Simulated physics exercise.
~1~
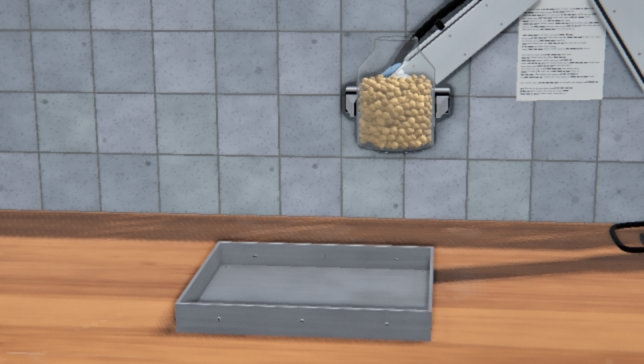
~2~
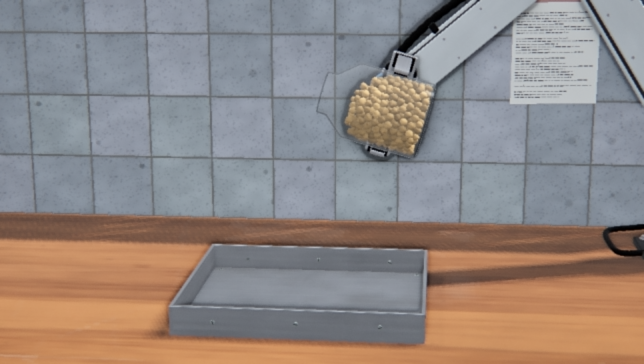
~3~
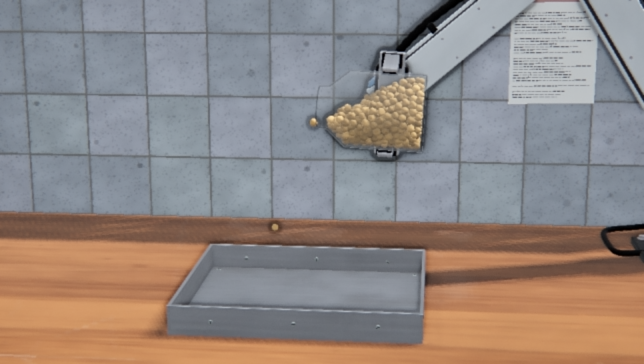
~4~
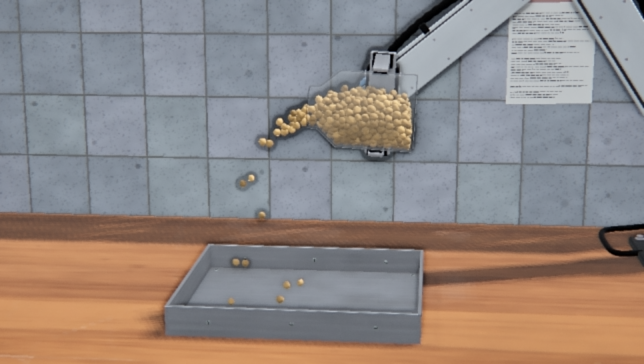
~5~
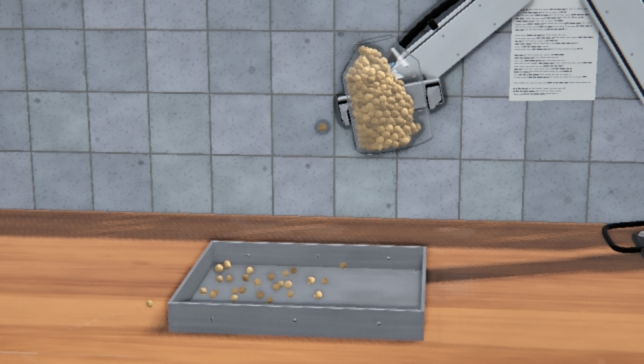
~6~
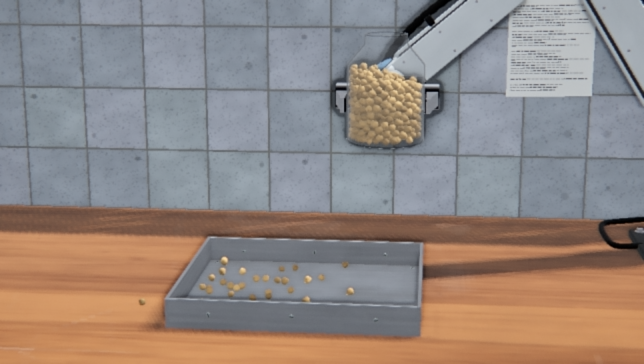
Robot arm tipping a clear jar of chickpeas leftward over a grey tray, spilling a few, then righting it still mostly full.
